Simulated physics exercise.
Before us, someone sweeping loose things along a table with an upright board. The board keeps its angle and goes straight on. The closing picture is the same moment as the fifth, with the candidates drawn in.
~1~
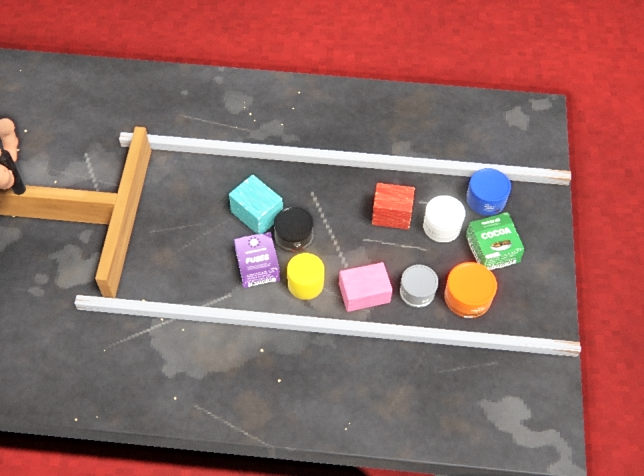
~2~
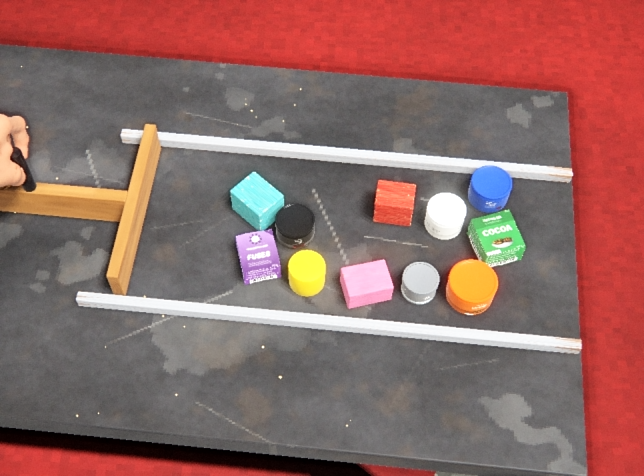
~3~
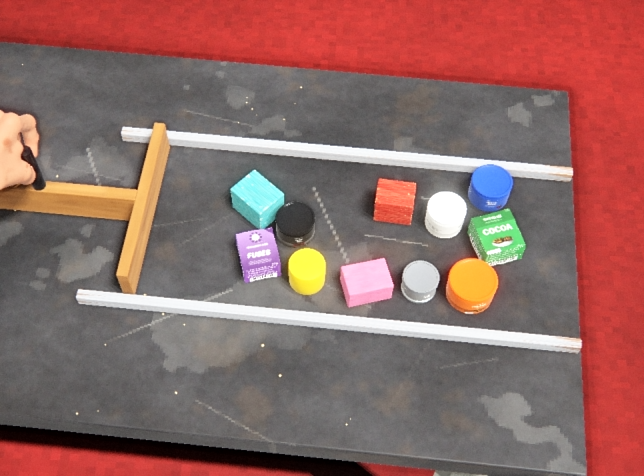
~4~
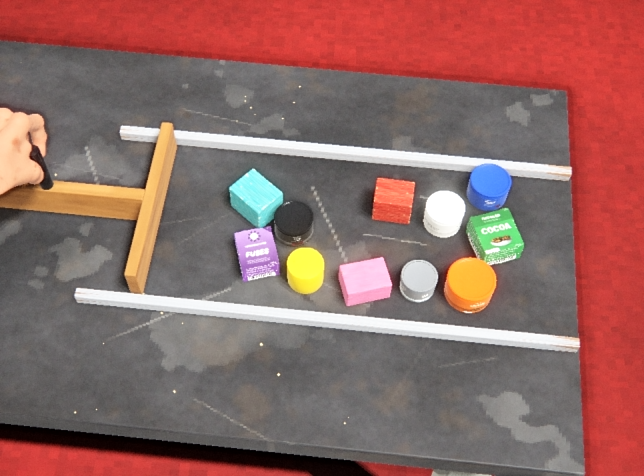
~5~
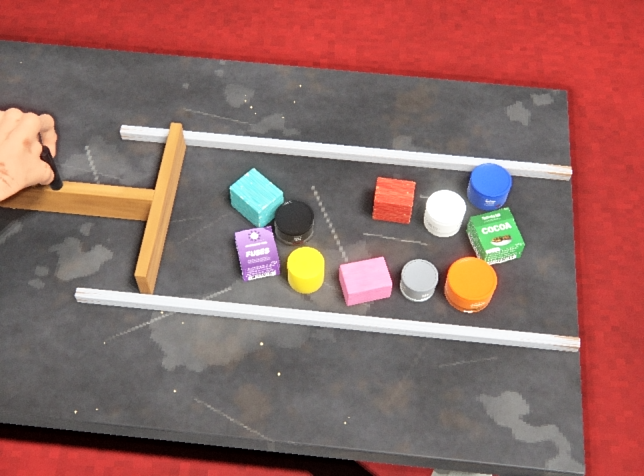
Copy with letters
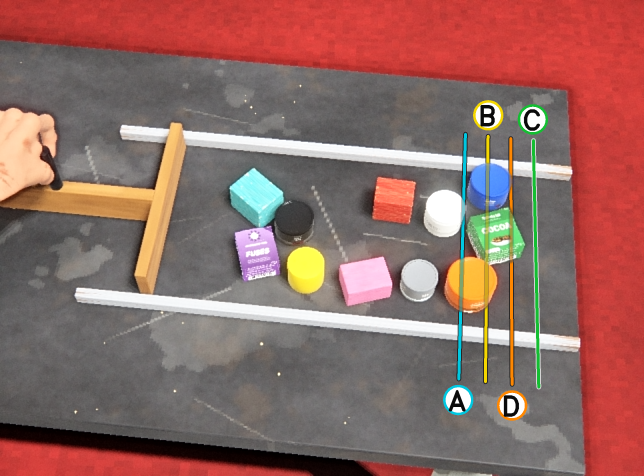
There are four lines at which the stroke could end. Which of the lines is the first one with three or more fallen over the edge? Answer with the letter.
Line B.
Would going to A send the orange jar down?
Yes.
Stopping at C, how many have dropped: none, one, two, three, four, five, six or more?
Six or more.
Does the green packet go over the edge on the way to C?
Yes.
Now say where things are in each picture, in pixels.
Pink block (365, 287); turquoise block (257, 205); yellow tin (305, 277), in the first frame.
Board (132, 196); green packet (496, 239), in the second frame.
Board (141, 195); orange jar (471, 286), in the third frame.
Board (150, 195); white tub (444, 215), in the fourth frame.
Board (159, 195); black tub (294, 224); red block (394, 201); pink block (366, 282), in the fifth frame.
On the marked copy, A at (462, 247); B at (487, 249); C at (536, 254); D at (511, 251).
Taking B. A third of the way, board (276, 206); pink block (373, 282); yellow tin (333, 270).
Two thirds of the way, board (395, 218); orange jar (561, 296); grey tin (526, 316).
When it is over, board (488, 227); white tub over the edge; orange jar over the edge; five fallen.
As for the rest, A drops only two; C drops eight, but is farther than needed; D drops five, but is farther than needed.
